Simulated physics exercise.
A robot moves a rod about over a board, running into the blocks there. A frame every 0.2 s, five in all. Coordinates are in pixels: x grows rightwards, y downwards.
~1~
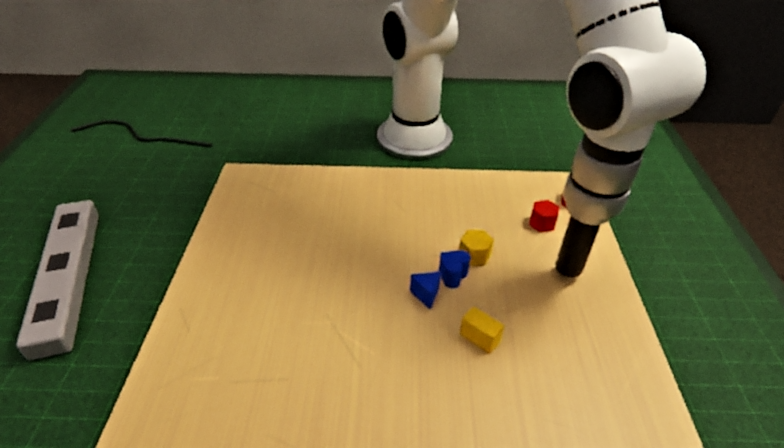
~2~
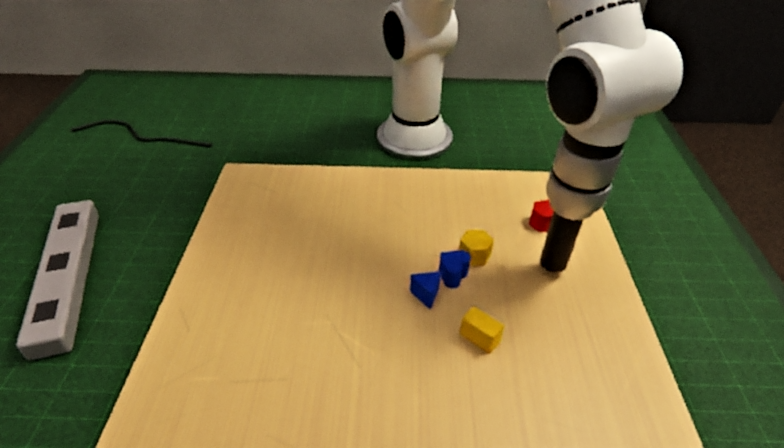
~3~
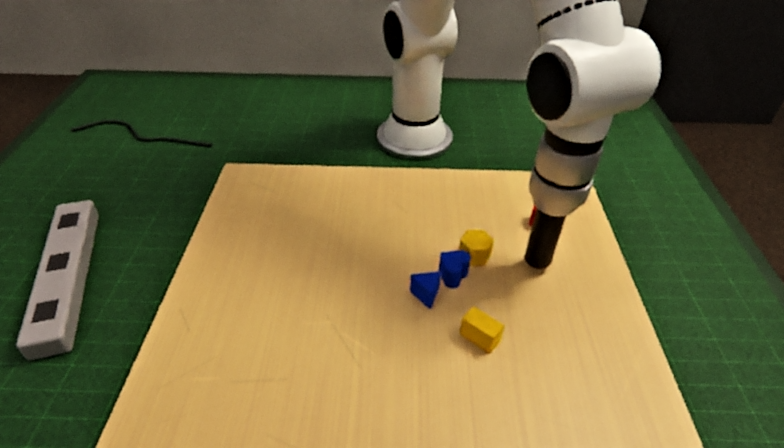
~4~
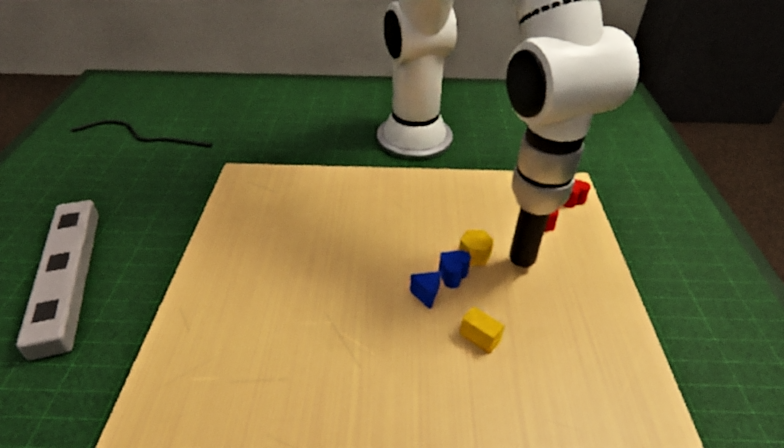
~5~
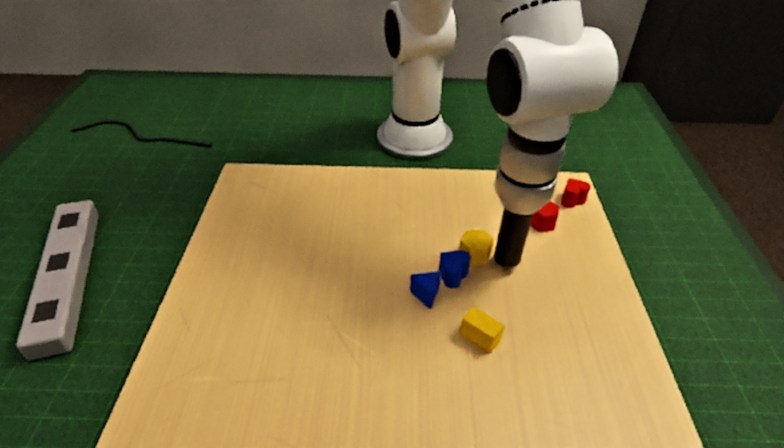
At the start, a robot arm holds a dark rod upright near the right side of a wooden board, with blue, yellow and red blocks nearby. The rod moves steadily left toward the blue and yellow cluster, revealing two red blocks behind it, while the blocks stay still.
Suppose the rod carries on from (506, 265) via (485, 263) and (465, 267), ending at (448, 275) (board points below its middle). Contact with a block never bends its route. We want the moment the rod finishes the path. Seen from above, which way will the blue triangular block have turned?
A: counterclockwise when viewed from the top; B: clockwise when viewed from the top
B - clockwise when viewed from the top.
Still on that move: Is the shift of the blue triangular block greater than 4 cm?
No, it doesn't check out.
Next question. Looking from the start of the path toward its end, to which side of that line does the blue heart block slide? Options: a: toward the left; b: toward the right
I'll go with a - toward the left.
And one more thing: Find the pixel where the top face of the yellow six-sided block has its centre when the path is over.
Around pixel (450, 233).
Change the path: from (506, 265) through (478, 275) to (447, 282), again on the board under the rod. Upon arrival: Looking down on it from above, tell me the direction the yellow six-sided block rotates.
In a top view, it turns clockwise.
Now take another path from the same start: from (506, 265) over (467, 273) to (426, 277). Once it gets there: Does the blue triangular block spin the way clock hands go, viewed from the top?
No
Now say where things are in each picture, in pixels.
The first frame shows rod tip (568, 269); block tops, blue triangular block (428, 279); blue heart block (455, 260); yellow six-sided block (477, 239).
The second frame shows rod (553, 264); blocks unchanged.
The third frame shows rod (537, 260); blocks unchanged.
The fourth frame shows rod (522, 259); blocks unchanged.
The fifth frame shows rod (507, 259); blue triangular block (428, 279); blue heart block (455, 260); yellow six-sided block (477, 239).
On the path given first. Halfway along, rod (475, 258); yellow six-sided block (453, 234), turned 30° clockwise.
At the end, rod (449, 269); blue triangular block (417, 288), turned 40° clockwise; blue heart block (435, 278), turned 45° anticlockwise; yellow six-sided block (450, 233), turned 35° clockwise.
